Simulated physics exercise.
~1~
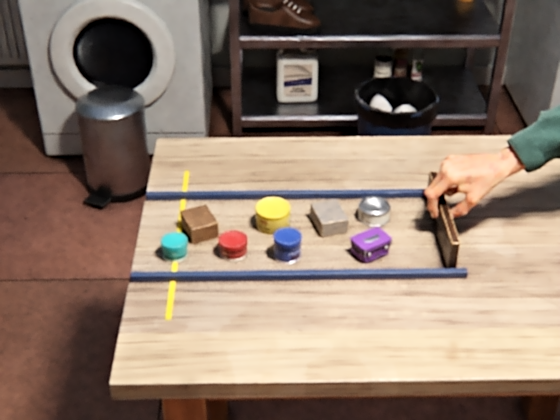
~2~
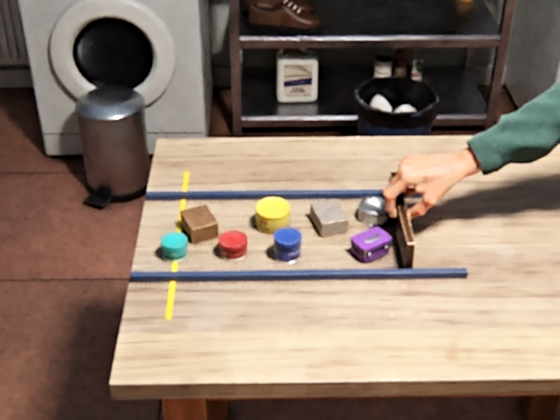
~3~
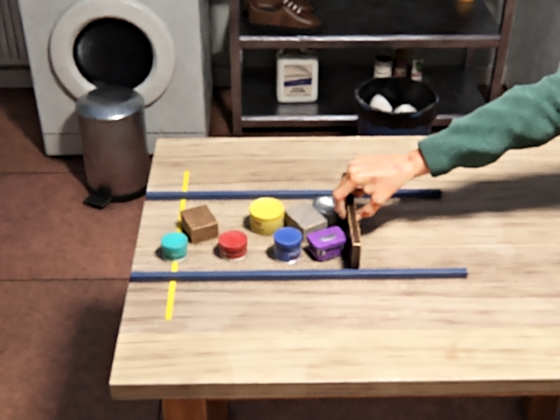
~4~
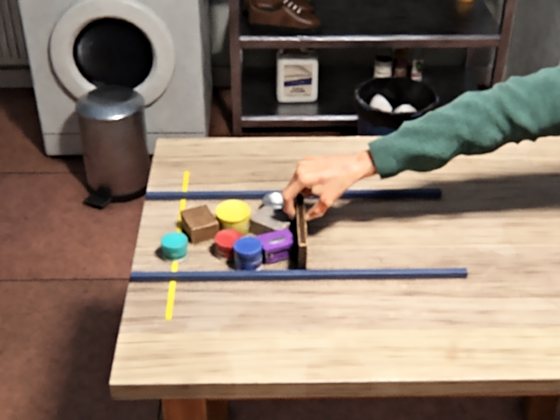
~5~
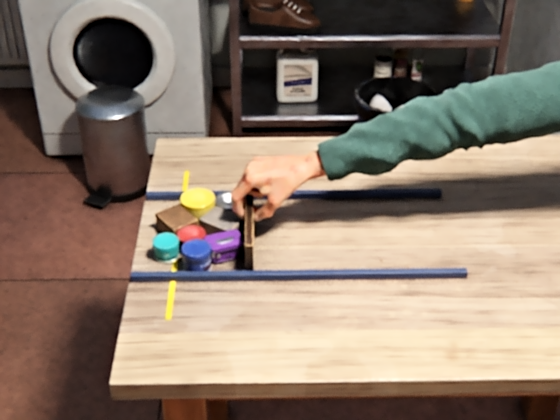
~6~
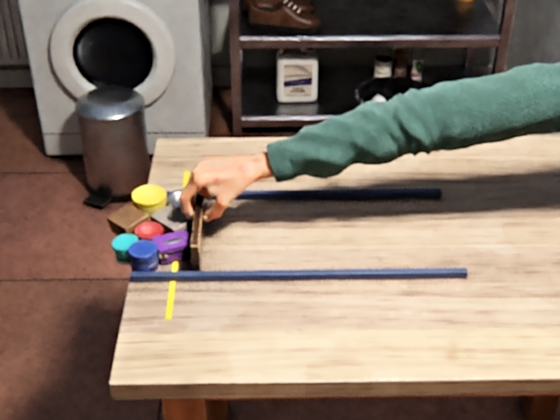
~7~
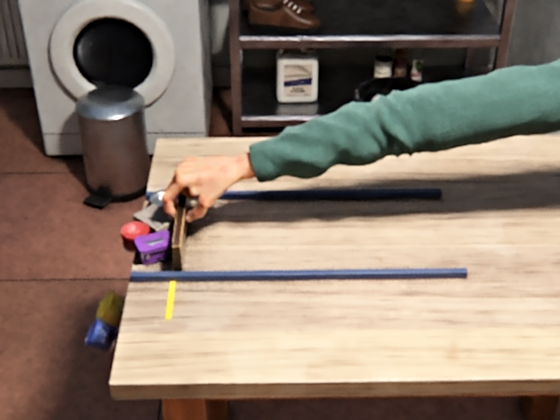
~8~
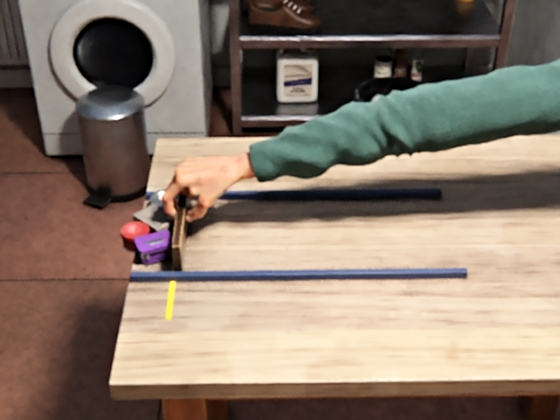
At the start, eight small objects, including colourful tins and blocks, sit scattered between two blue rails on a wooden table, with a hand holding an upright board to their right. The hand slides the board left, reaching the silver and purple pieces first and gathering them against the others. The growing cluster bunches up and moves over the yellow tape toward the table's left edge. Then the yellow tub and the blue pot drop off the edge, and the turquoise tin and brown block go too. The board stops, with the red pot, purple piece and grey block still at the edge.
